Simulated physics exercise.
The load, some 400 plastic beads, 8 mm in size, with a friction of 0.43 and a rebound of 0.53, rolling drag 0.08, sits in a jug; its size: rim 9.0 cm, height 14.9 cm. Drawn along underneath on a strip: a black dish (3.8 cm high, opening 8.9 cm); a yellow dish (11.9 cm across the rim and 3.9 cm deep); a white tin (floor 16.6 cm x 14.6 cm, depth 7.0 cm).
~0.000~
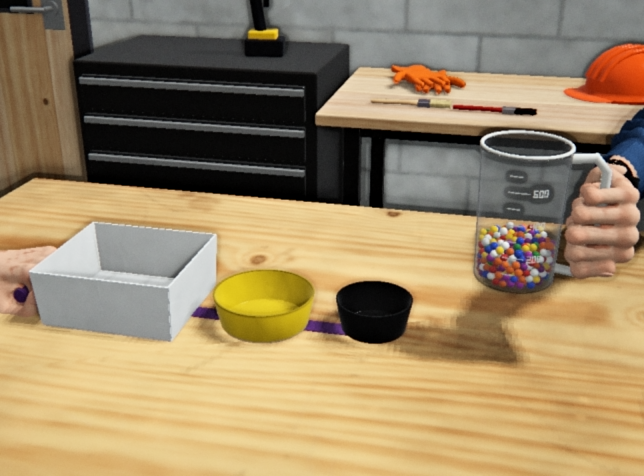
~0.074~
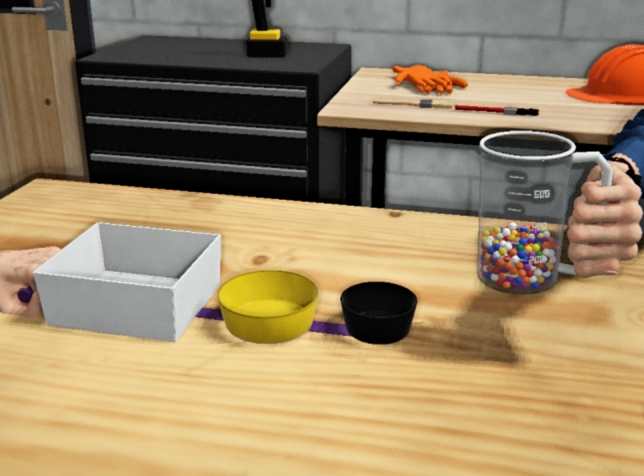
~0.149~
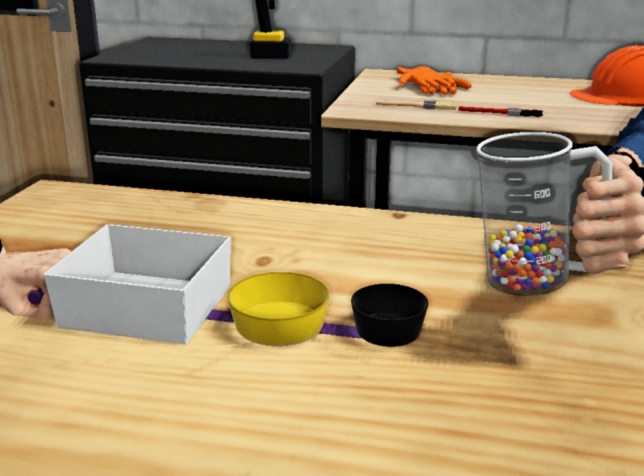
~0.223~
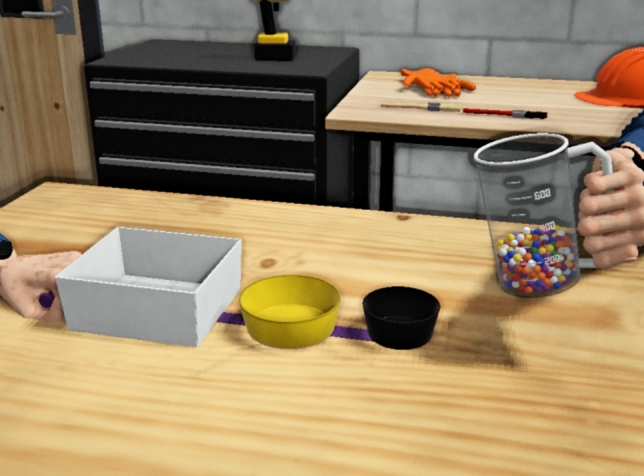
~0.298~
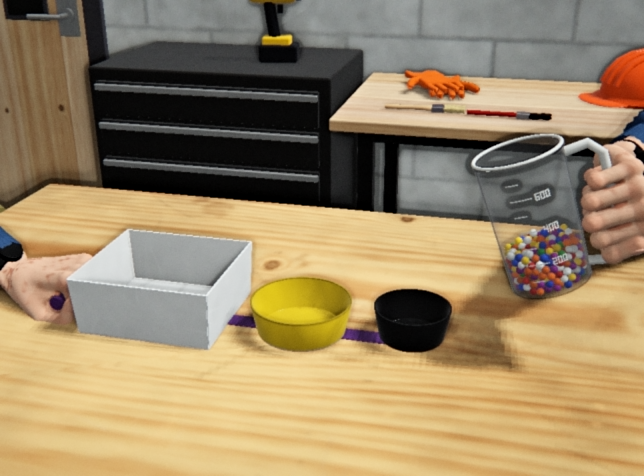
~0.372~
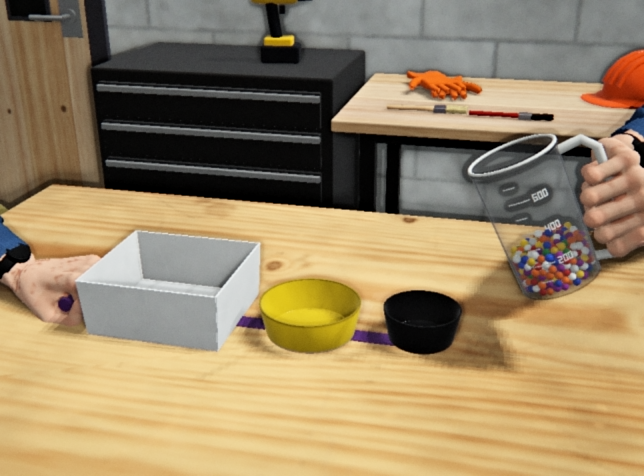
A hand tilting a clear jug of colourful beads leftward while another hand slides a white tin, yellow dish and black dish right.
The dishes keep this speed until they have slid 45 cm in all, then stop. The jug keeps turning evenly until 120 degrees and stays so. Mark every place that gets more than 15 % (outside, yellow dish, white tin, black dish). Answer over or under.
Outside: Under, yellow dish: Over, white tin: Under, black dish: Under.
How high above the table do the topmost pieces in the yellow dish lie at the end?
About 4.5 cm.
After 1.55 s, tilt 120 degrees; yellow dish 15 %, jug 75 %, in the air 5 %; middle of all pieces on or above the table near (517, 258).
After 2.52 s, tilt 120 degrees; yellow dish 100 %; middle of all pieces on or above the table near (517, 342).
After 3.42 s, tilt 120 degrees; yellow dish 100 %; middle of all pieces on or above the table near (616, 354).
After 4.28 s, tilt 120 degrees; yellow dish 100 %.
At rest (4.5 s), white tin 0 %, outside 0 %, black dish 0 %, yellow dish 100 %, jug 0 %.
